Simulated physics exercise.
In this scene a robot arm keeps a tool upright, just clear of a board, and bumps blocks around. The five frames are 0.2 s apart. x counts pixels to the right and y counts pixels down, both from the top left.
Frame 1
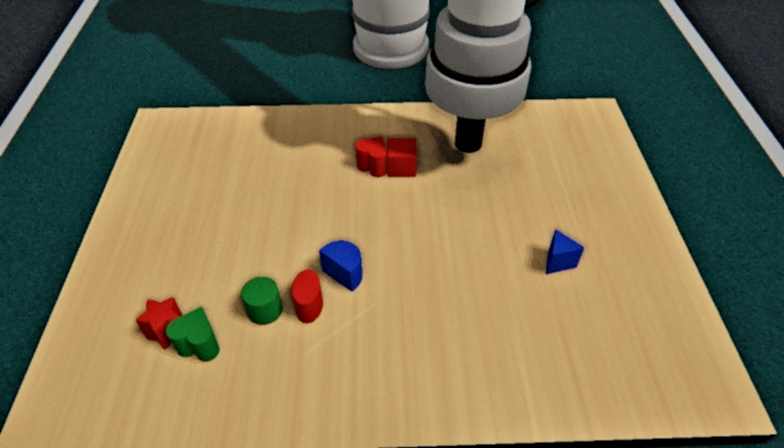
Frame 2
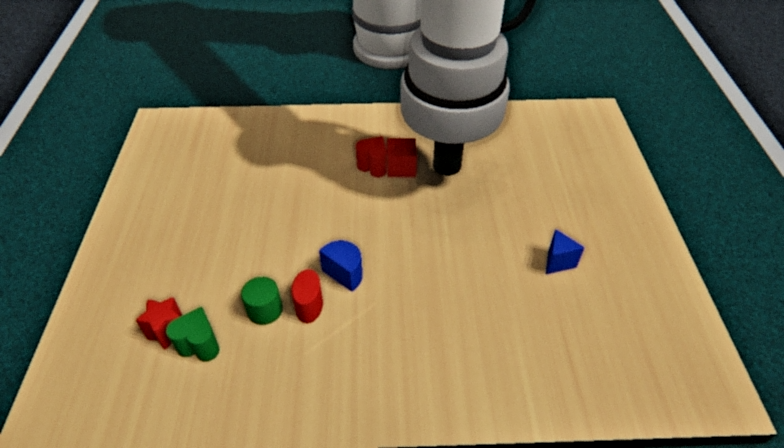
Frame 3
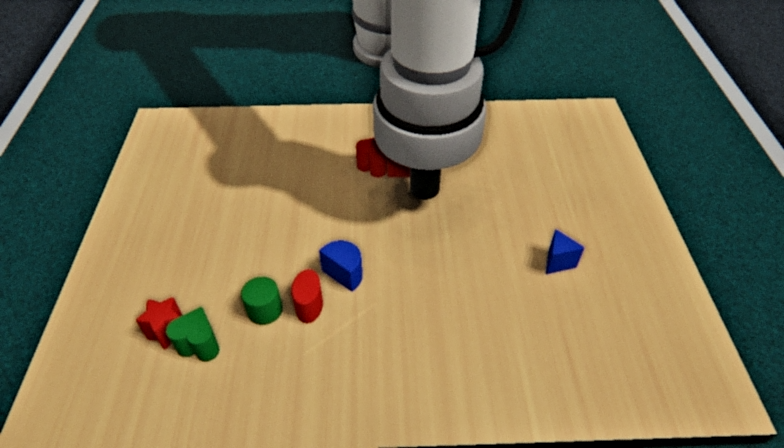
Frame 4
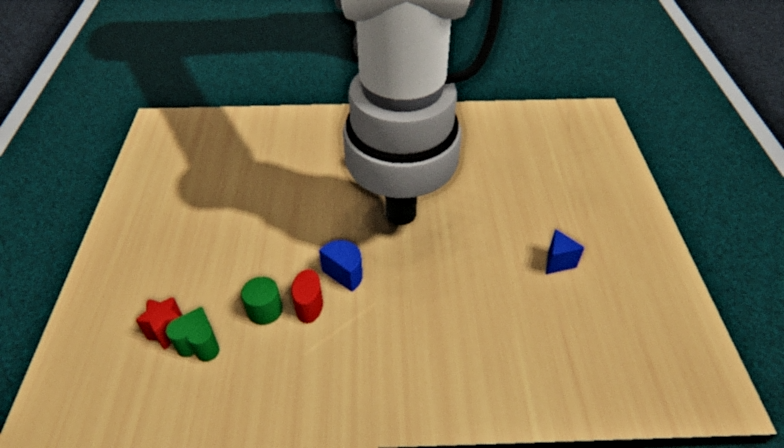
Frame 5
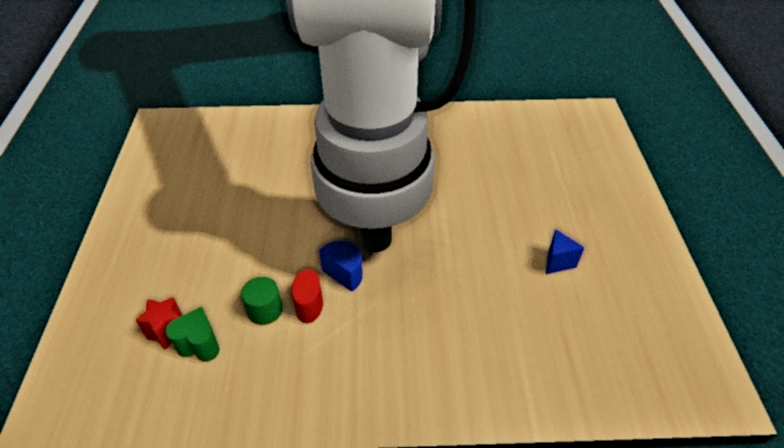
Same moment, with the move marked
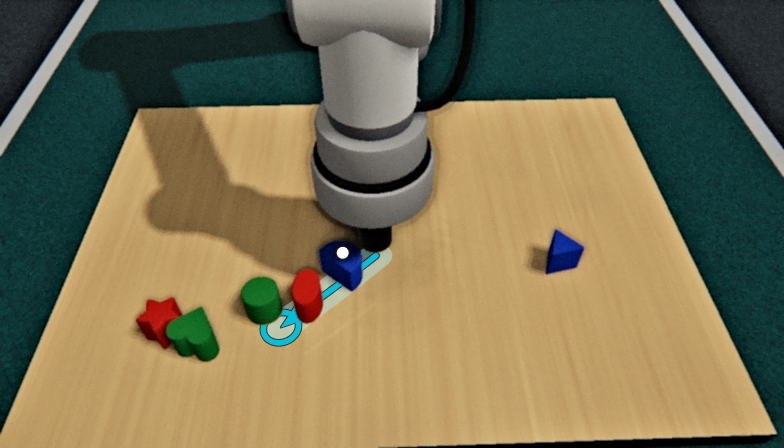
On a wooden board, a robot arm moves its black tip down and left toward a blue half-round block, the blocks staying still.
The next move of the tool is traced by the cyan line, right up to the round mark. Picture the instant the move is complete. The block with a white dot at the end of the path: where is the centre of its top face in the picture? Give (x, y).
I predict (240, 303).
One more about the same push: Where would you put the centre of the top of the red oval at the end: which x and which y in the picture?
The centre of its top will be at (235, 336).
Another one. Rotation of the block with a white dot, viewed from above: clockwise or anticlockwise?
Clockwise from above.
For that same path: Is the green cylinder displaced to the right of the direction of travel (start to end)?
I believe so.
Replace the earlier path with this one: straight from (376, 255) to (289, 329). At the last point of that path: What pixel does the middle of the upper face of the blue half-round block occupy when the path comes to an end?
I'd guess (247, 308).
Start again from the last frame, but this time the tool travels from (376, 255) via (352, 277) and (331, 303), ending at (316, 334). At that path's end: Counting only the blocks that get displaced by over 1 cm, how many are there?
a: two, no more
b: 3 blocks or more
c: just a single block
b
The line goes from (376, 255) to (281, 327); the dot is on the blue half-round block.
On the path given first. One third of the way, tool at (345, 264); red oval at (292, 293), turned 25° anticlockwise; blue half-round block at (311, 269), turned 25° clockwise.
Two thirds of the way, tool at (311, 288); green cylinder at (235, 300); red oval at (262, 323), turned 30° anticlockwise; blue half-round block at (276, 294).
At the end, tool at (277, 313); green heart block at (184, 328), turned 20° anticlockwise; green cylinder at (208, 299); red oval at (235, 336), turned 80° anticlockwise; blue half-round block at (240, 303), turned 70° clockwise.
